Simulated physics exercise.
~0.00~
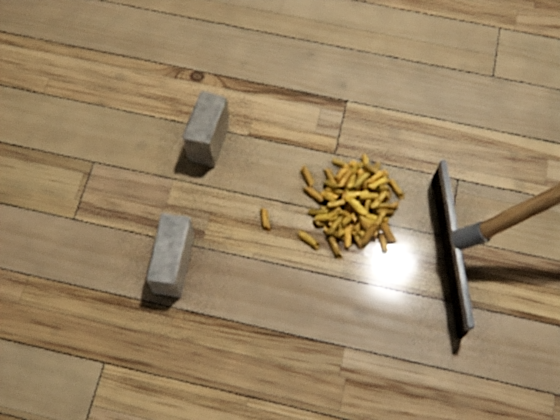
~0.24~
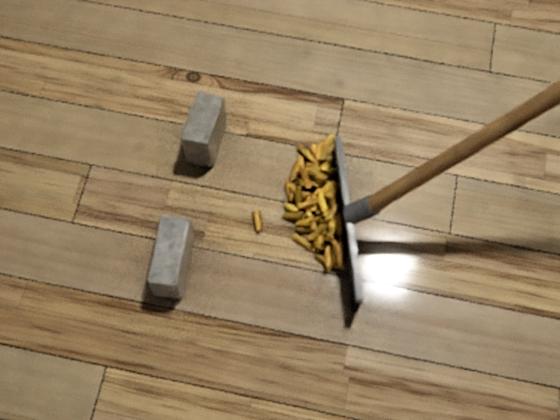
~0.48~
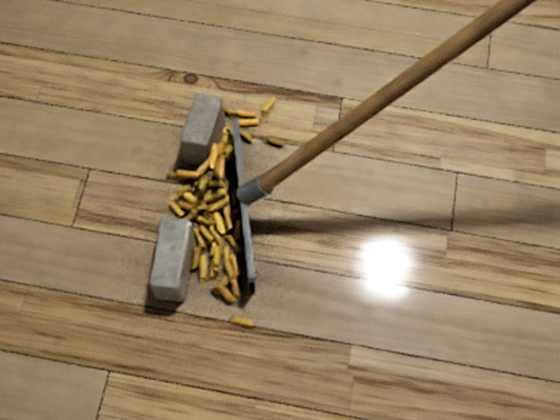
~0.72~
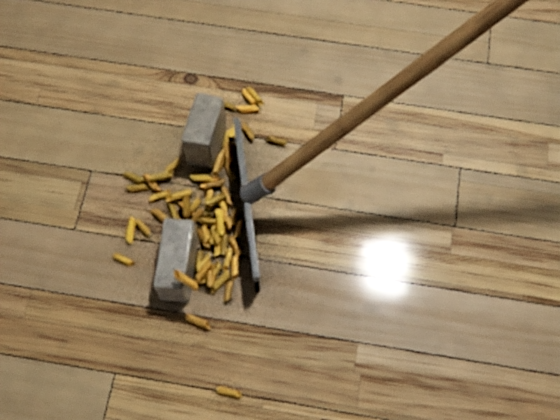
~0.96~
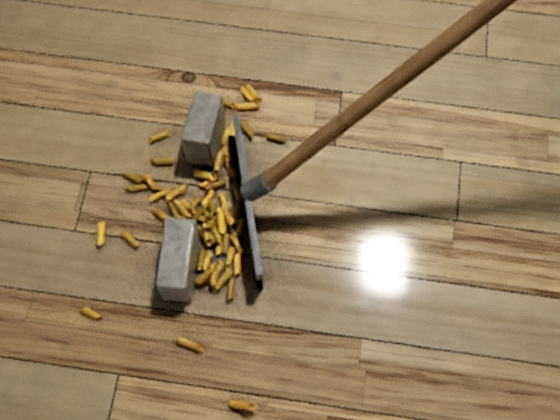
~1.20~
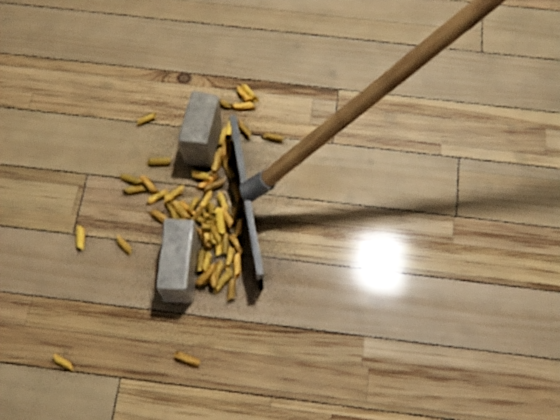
On a wooden floor, a squeegee pushes pasta left against two blocks, scattering some past them.
